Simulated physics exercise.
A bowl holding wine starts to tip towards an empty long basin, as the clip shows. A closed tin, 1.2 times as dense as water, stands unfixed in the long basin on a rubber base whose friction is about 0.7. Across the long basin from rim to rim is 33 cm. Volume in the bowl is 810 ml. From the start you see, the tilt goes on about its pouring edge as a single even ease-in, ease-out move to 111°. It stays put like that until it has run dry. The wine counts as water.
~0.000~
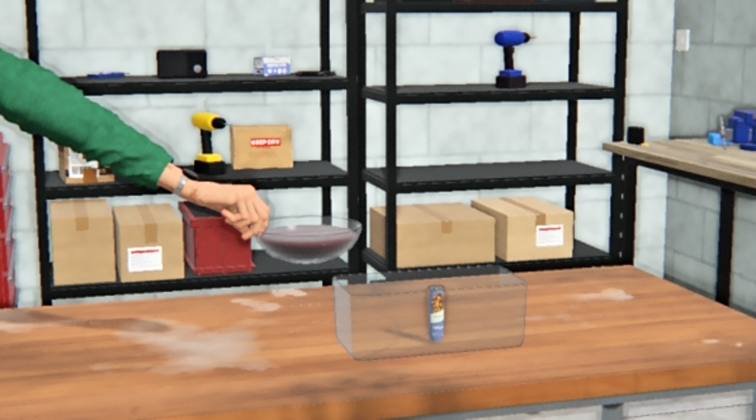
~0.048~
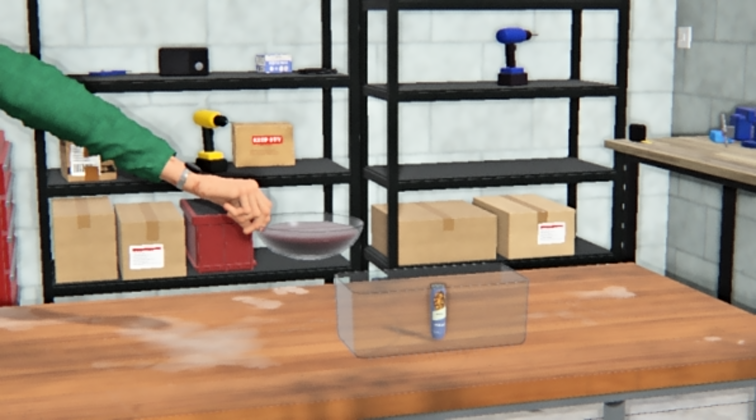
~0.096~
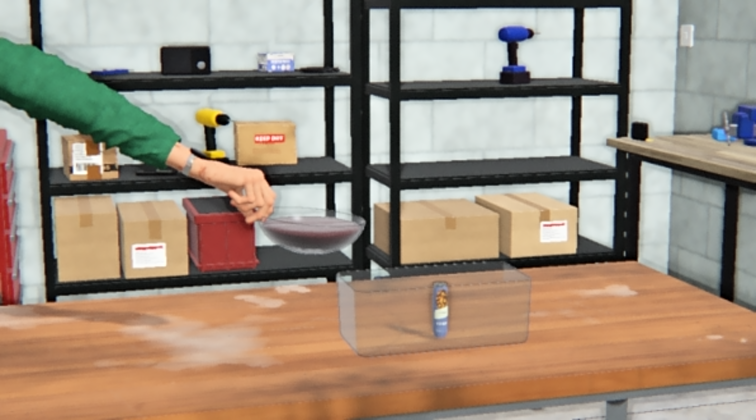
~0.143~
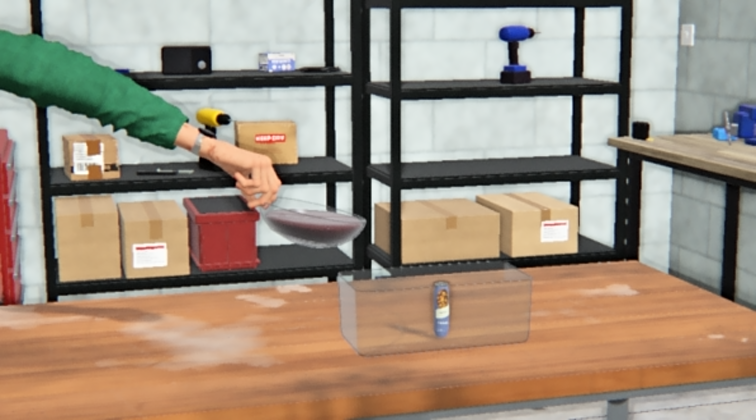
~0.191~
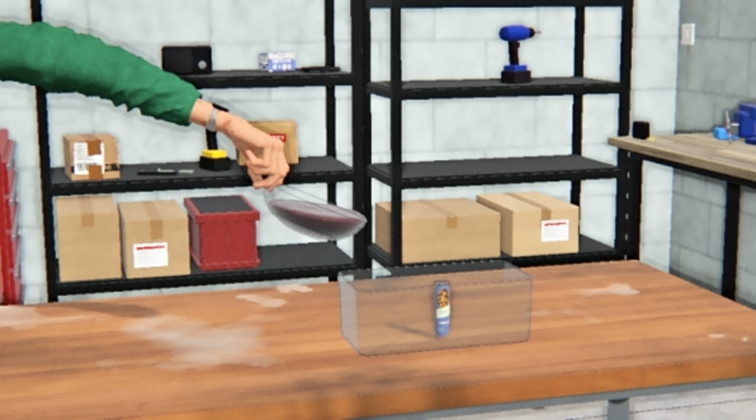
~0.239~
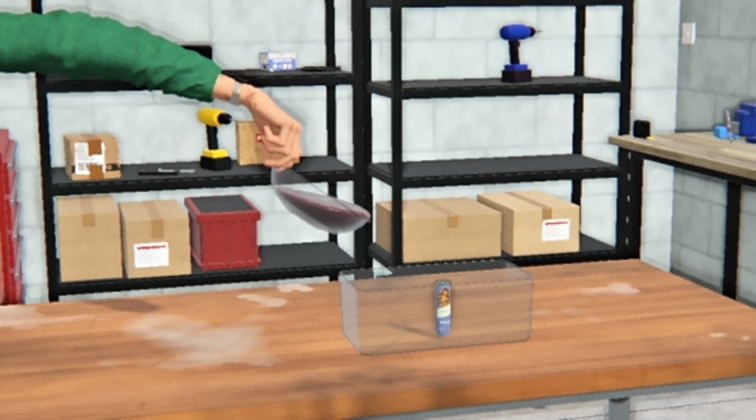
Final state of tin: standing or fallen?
It tips over.
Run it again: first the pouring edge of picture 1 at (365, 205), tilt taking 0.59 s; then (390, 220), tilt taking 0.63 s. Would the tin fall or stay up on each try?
Try 1: Tipped over; try 2: Tipped over.
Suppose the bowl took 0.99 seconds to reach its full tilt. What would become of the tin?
Result: Tin tipped over.
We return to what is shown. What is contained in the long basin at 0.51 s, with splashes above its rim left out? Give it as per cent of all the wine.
I reckon close to 24 percent of it.
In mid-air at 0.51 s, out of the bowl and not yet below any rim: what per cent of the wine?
Around 72 in a hundred.
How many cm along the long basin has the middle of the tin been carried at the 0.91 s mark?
I'd put it at around 9 centimetres.
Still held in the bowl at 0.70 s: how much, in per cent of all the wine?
0 per cent or thereabouts.
After 0.51 s the tilt is 101° and 4 per cent is still to pour; the tin stands where it began.
After 0.70 s the tilt is 111° and 0 per cent is still to pour; the tin leans 54°.
After 0.91 s the tilt is 111° and 0 per cent is still to pour; the tin lies on its side.
After 1.13 s the tilt is 111° and 0 per cent is still to pour; the tin lies on its side.
In the end the tin lies on its side.
